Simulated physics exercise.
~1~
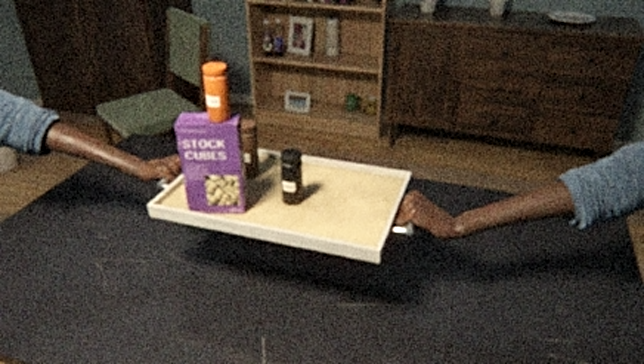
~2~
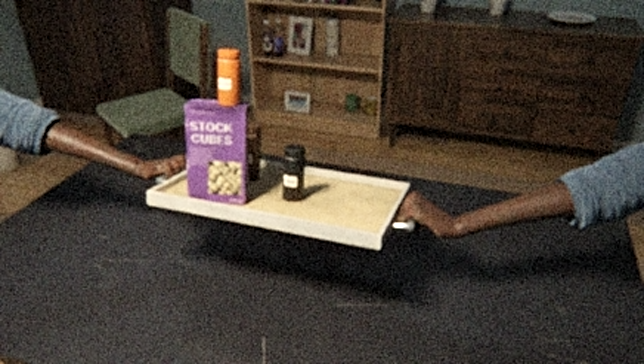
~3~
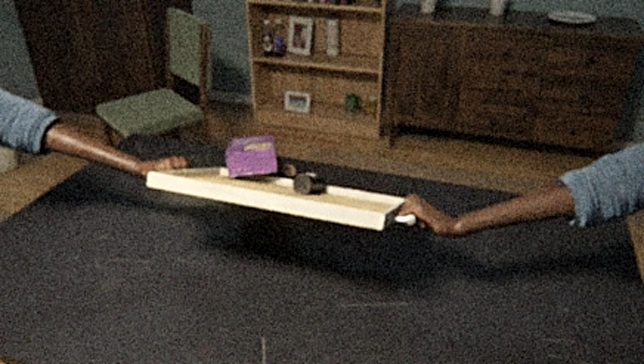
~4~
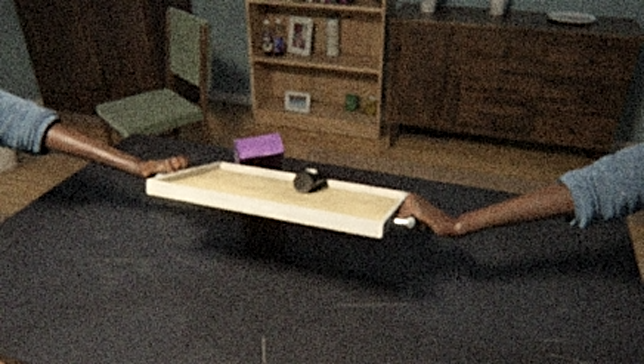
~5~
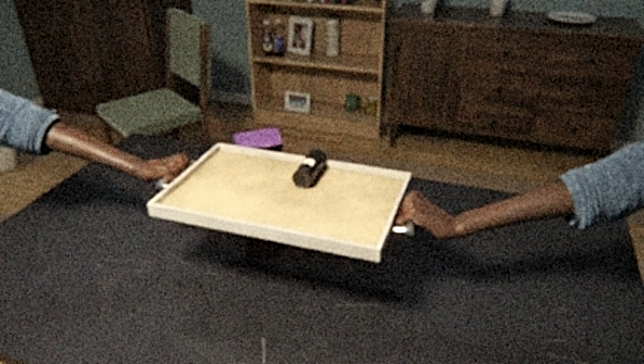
In a living room with a green chair, a wooden bookcase and a dark sideboard behind, a dark table is seen from slightly above. Two hands in blue sleeves hold a pale tray above it, carrying a purple packet at the left, an orange-topped shaker behind it, a brown shaker and a black shaker. The tray tips away, its far edge dropping, and the load leans. The packet topples and slides off the far side, the orange and brown shakers go too, and the black shaker falls over. The tray levels, leaving only the black shaker lying near its far edge, with the packet beyond.
